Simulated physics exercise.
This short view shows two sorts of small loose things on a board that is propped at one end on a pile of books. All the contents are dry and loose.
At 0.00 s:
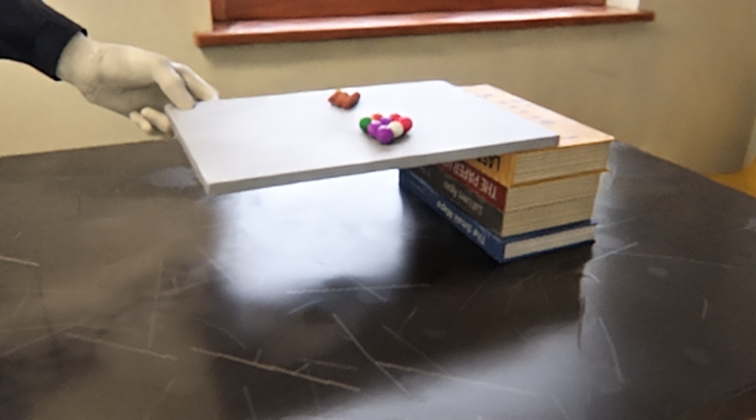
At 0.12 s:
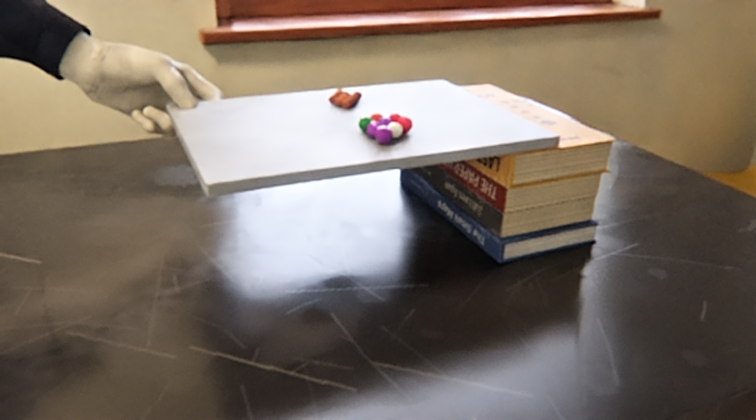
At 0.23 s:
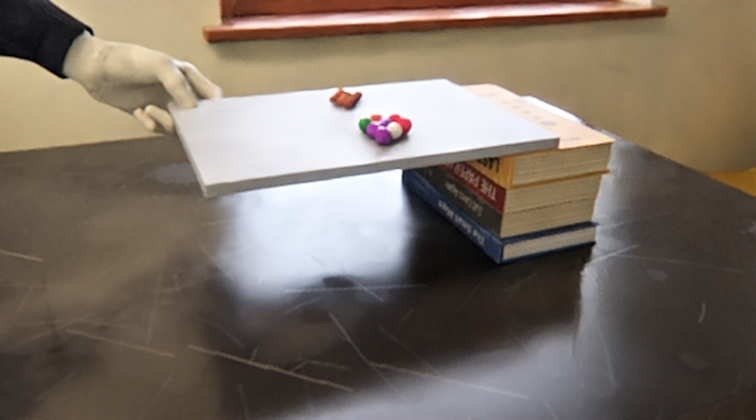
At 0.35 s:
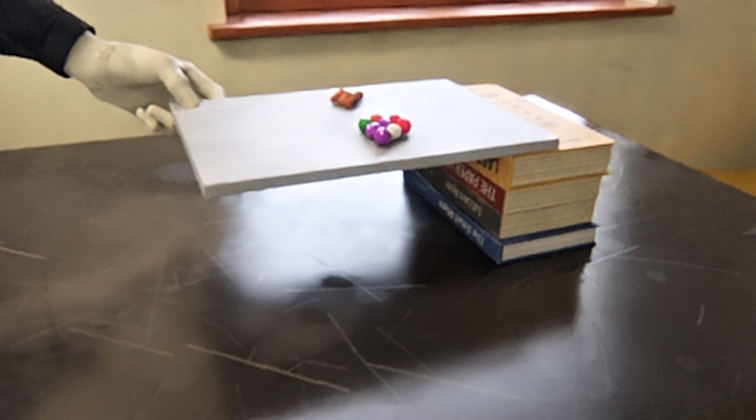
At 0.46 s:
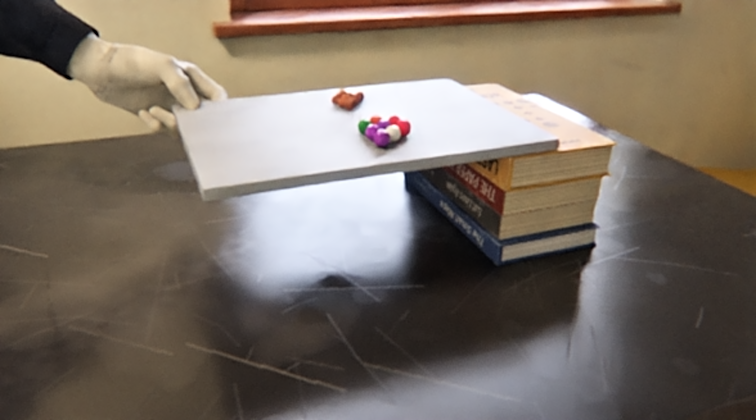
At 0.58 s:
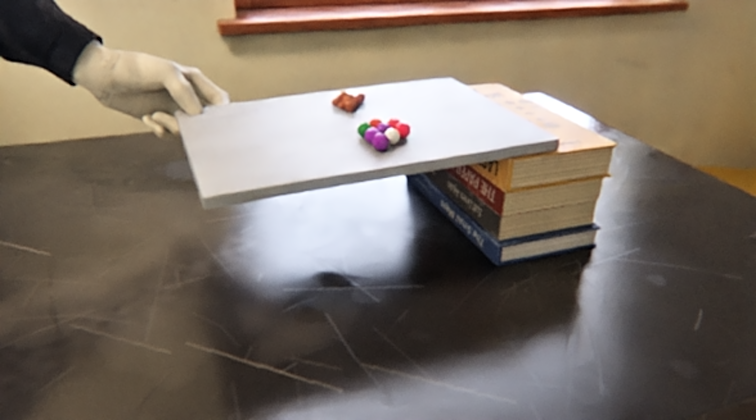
A white-gloved hand held the left end of a pale board propped on a pile of books, lowering it very slightly, while the colourful marbles and small reddish-brown clay pieces on top stayed put.
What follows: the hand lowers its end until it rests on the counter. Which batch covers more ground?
Farther travel: The closer-in batch.
Around 1.19 s, board sloping at 15°; front batch all still on the board; back batch all still on the board.
Around 1.73 s, board sloping at 25°; front batch mostly up to a board's length out; back batch all still on the board.
Around 2.19 s, board resting at 25°; front batch mostly one to two board lengths out; back batch mostly less than half a board's length out.
Finally (3.7 s), board resting at 25°; front batch mostly more than two board lengths out, most gone off the counter; back batch mostly less than half a board's length out; the front batch has gone farther.
